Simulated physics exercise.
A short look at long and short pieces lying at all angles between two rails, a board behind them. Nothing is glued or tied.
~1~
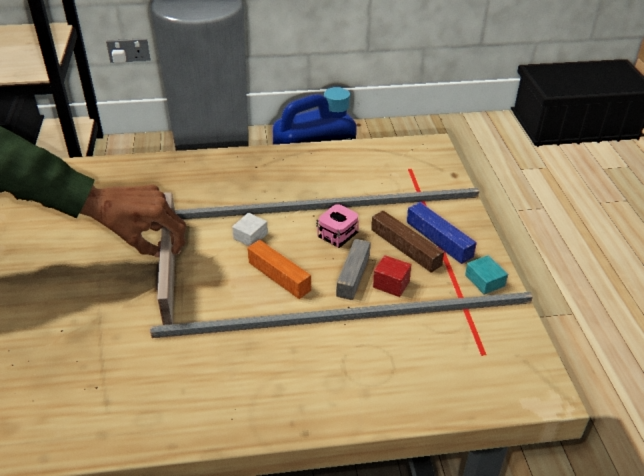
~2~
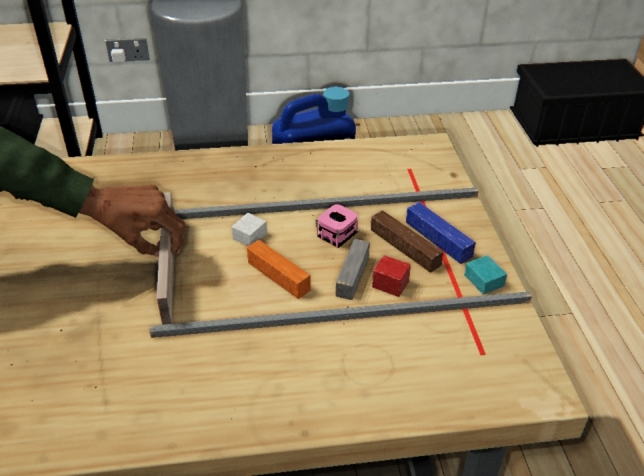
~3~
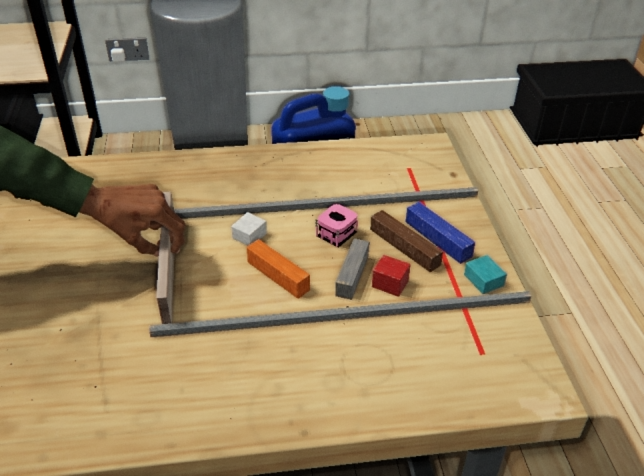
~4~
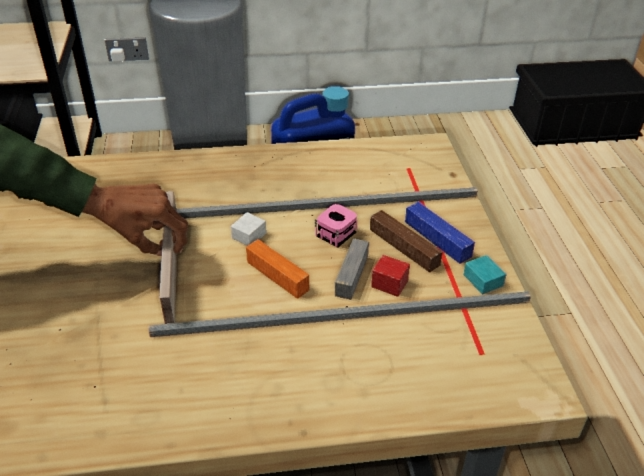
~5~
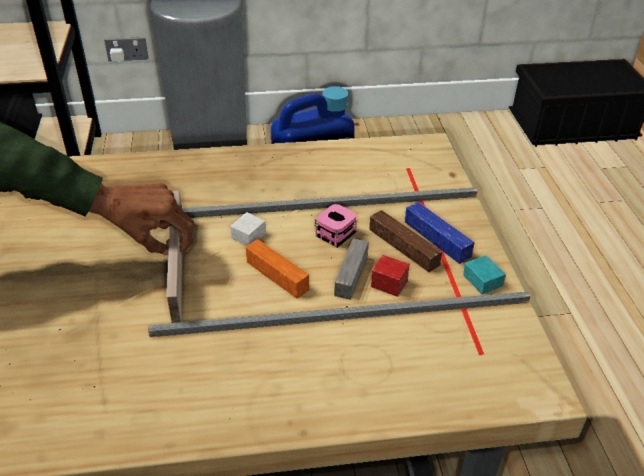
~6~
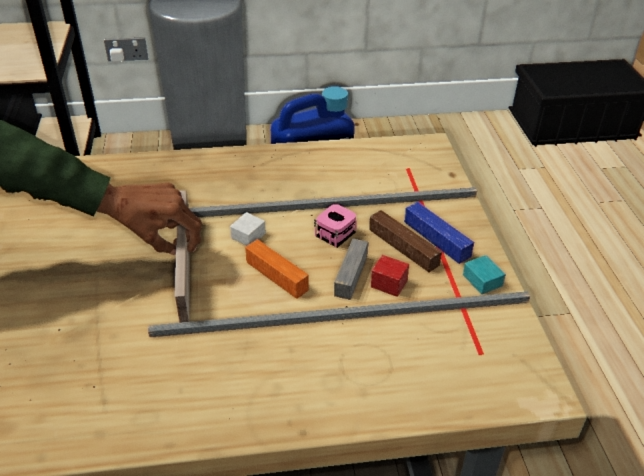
A hand in a dark green sleeve holds an upright board at the left end of two grey rails on a wooden table, seen from above in a room with a grey block wall. Between the rails lie white, orange, pink-and-black, grey, red, brown, blue and turquoise pieces, the last near a red line at right. The hand first stays still, then slides the board slightly right, while the pieces and view barely change.
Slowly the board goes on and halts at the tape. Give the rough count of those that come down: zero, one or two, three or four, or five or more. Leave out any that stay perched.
Here the number that fall off is one or two.
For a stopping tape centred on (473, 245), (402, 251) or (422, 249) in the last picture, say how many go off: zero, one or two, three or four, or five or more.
The falls would be either three or four; no fall at all; not one.
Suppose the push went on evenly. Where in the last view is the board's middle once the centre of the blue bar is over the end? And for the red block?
For the blue bar at (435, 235), for the red block at (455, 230).
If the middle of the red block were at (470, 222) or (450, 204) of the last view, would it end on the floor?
In that order, it falls; drops off.
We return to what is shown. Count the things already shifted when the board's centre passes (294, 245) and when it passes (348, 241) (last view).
2 and 6.
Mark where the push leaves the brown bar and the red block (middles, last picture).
Near (486, 227) and (499, 263).
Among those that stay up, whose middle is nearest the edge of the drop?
That is the brown bar.
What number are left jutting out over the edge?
That would be 1.
Early on, none off yet; turquoise block at rest near (484, 275); blue bar at rest near (438, 232); brown bar at rest near (404, 240).
A while later, none off yet; turquoise block at rest near (484, 275); blue bar moving near (441, 231); brown bar travelled a little near (420, 235).
Finally, the number that fall off is one or two; lost, blue bar and turquoise block.
